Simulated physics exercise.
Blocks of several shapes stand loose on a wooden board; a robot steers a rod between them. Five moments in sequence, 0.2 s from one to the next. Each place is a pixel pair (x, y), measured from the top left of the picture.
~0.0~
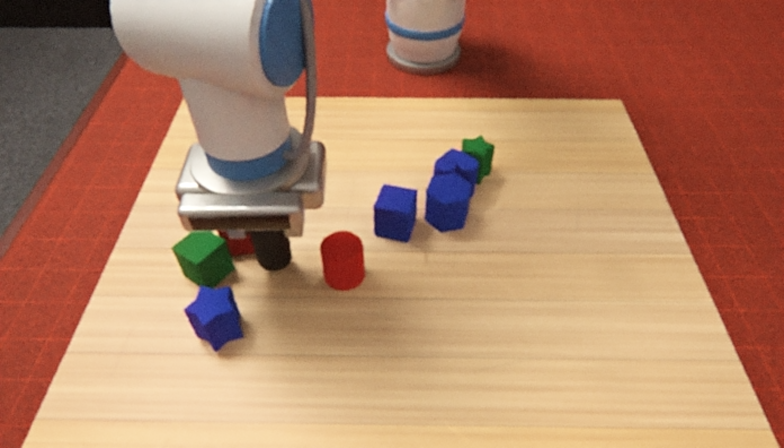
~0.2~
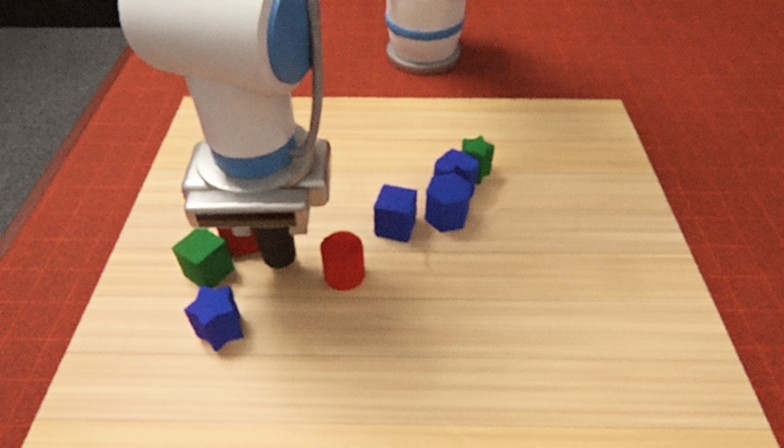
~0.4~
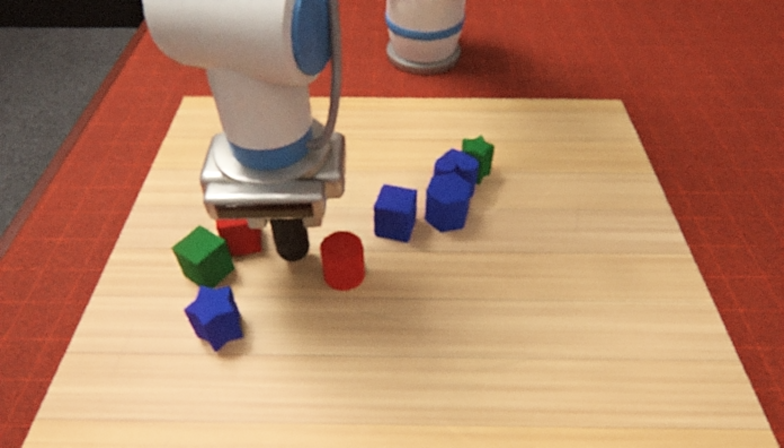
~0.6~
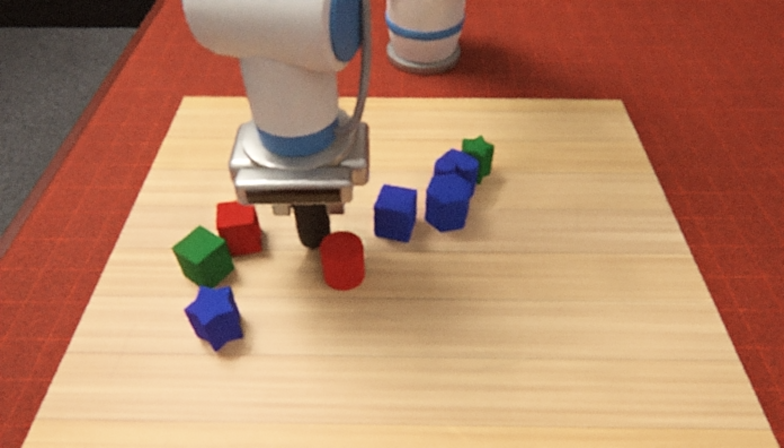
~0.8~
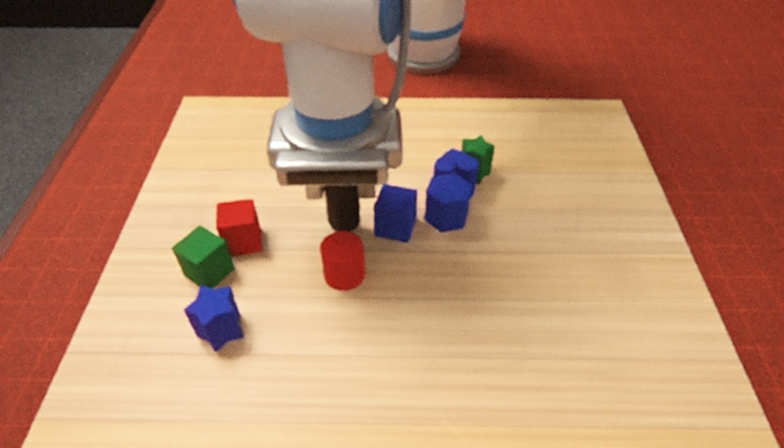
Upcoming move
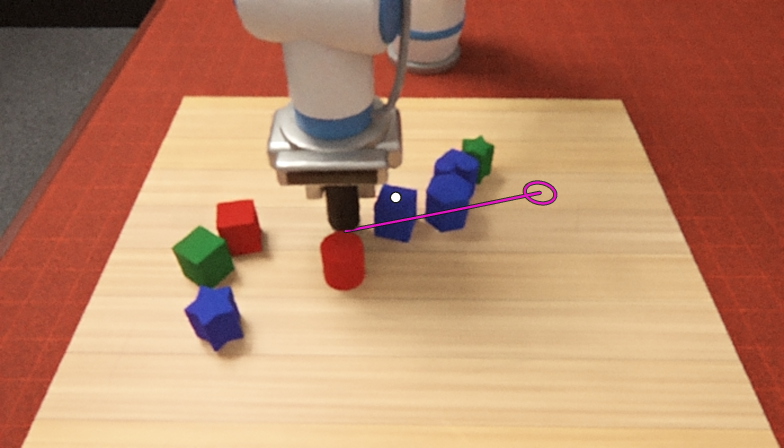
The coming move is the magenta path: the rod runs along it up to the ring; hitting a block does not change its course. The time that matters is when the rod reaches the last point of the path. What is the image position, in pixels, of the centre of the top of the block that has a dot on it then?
Answer: (583, 168).
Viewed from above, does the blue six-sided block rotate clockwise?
Final answer: Yes.
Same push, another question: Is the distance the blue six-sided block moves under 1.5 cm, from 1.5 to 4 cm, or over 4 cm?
Long: Over 4 cm.
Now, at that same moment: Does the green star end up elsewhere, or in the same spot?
That block stays in place.
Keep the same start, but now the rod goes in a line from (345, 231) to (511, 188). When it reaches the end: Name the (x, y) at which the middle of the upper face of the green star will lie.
Roughly at (490, 117).
Path on the board, in a line from (345, 231) to (540, 193); the dot is on the blue square block.
On the path given first. One third of the way, rod at (415, 208); blue square block at (450, 187), turned 15° anticlockwise; blue six-sided block at (491, 183), turned 20° clockwise.
Two thirds of the way, rod at (481, 196); blue square block at (518, 175), turned 15° anticlockwise; blue six-sided block at (557, 177), turned 45° clockwise; blue heart at (457, 158).
At the end, rod at (543, 183); blue square block at (583, 168); blue six-sided block at (622, 180), turned 70° clockwise; blue heart at (457, 158); green star in place.
